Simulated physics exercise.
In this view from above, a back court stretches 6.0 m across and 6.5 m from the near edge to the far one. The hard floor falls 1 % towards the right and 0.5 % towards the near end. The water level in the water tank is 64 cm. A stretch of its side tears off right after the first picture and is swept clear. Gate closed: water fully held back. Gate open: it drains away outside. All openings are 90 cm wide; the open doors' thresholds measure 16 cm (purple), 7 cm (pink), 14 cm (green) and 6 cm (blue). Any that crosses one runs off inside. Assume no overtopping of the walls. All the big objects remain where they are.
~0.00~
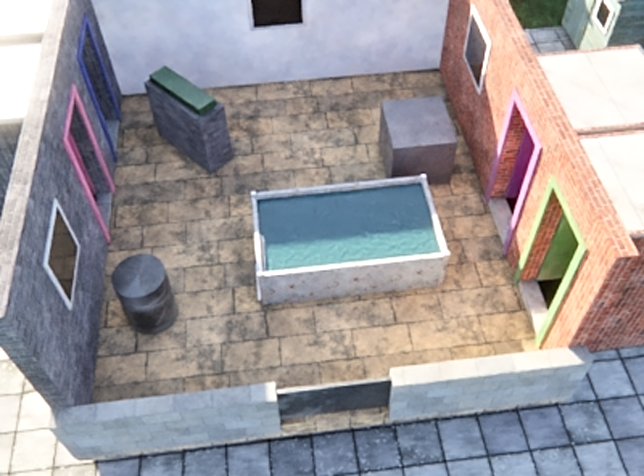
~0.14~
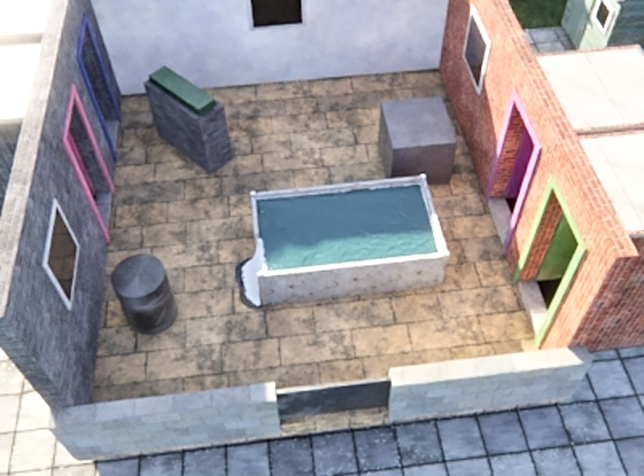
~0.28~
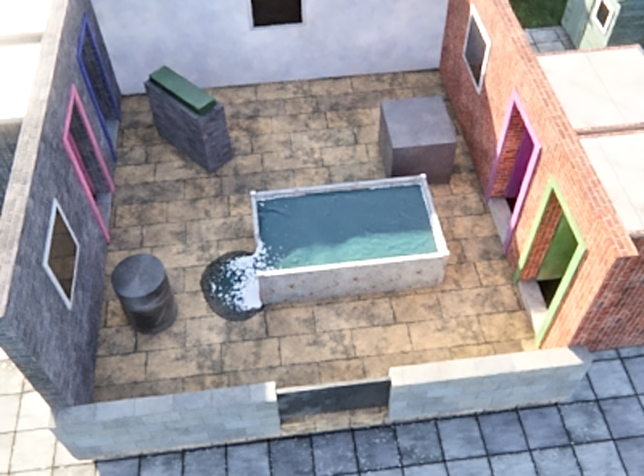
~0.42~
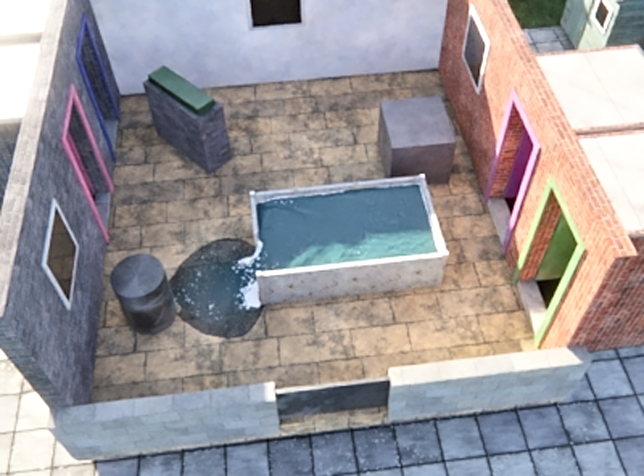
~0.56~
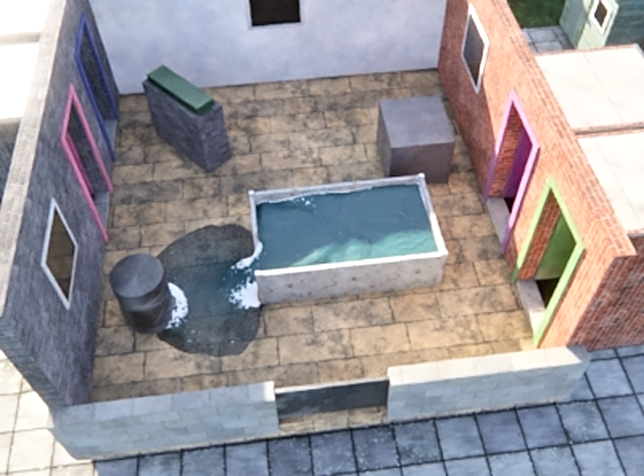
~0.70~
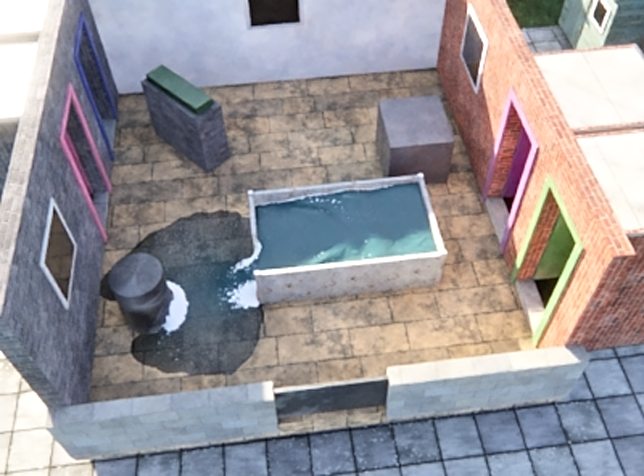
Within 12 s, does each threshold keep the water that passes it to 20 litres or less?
Outcome: Purple door: Limit unbroken, pink door: Limit broken, green door: Limit unbroken, blue door: Limit broken.
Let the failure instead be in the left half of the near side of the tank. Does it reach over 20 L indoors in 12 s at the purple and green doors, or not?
Against the limit, the purple door stays within it and the green door exceeds it.
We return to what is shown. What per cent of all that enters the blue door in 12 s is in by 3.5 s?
Some 0 per cent by then.
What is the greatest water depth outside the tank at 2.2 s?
Depth max: Approx. 30 cm.
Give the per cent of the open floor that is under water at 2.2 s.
Near 25 per cent is wet.
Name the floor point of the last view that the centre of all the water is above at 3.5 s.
I'd put it close to (250, 265).
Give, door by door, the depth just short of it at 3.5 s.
Purple 0 cm, pink 13 cm, green 0 cm, blue 5 cm.
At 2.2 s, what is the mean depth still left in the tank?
Mean depth: Some 42 cm.
After 1.4 s water covers 20 % of the floor and is deepest (34 cm) near (176, 300); purple door not reached, pink door 10 cm at the sill, 0 L in, green door not reached, blue door not reached.
After 2.2 s water covers 25 % of the floor and is deepest (30 cm) near (176, 300); purple door not reached, pink door 16 cm at the sill, 17 L in, green door not reached, blue door 3 cm at the sill, 0 L in.
After 3.5 s water covers 35 % of the floor and is deepest (26 cm) near (174, 419); purple door not reached, pink door 13 cm at the sill, 56 L in, green door not reached, blue door 5 cm at the sill, 0 L in.
After 7.0 s water covers 85 % of the floor and is deepest (16 cm) near (118, 107); purple door 3 cm at the sill, 0 L in, pink door 8 cm at the sill, 86 L in, green door 10 cm at the sill, 0 L in, blue door 11 cm at the sill, 13 L in.
After 12.0 s water covers 95 % of the floor and is deepest (12 cm) near (472, 239); purple door 11 cm at the sill, 0 L in, pink door 5 cm at the sill, 88 L in, green door 8 cm at the sill, 0 L in, blue door 6 cm at the sill, 35 L in.
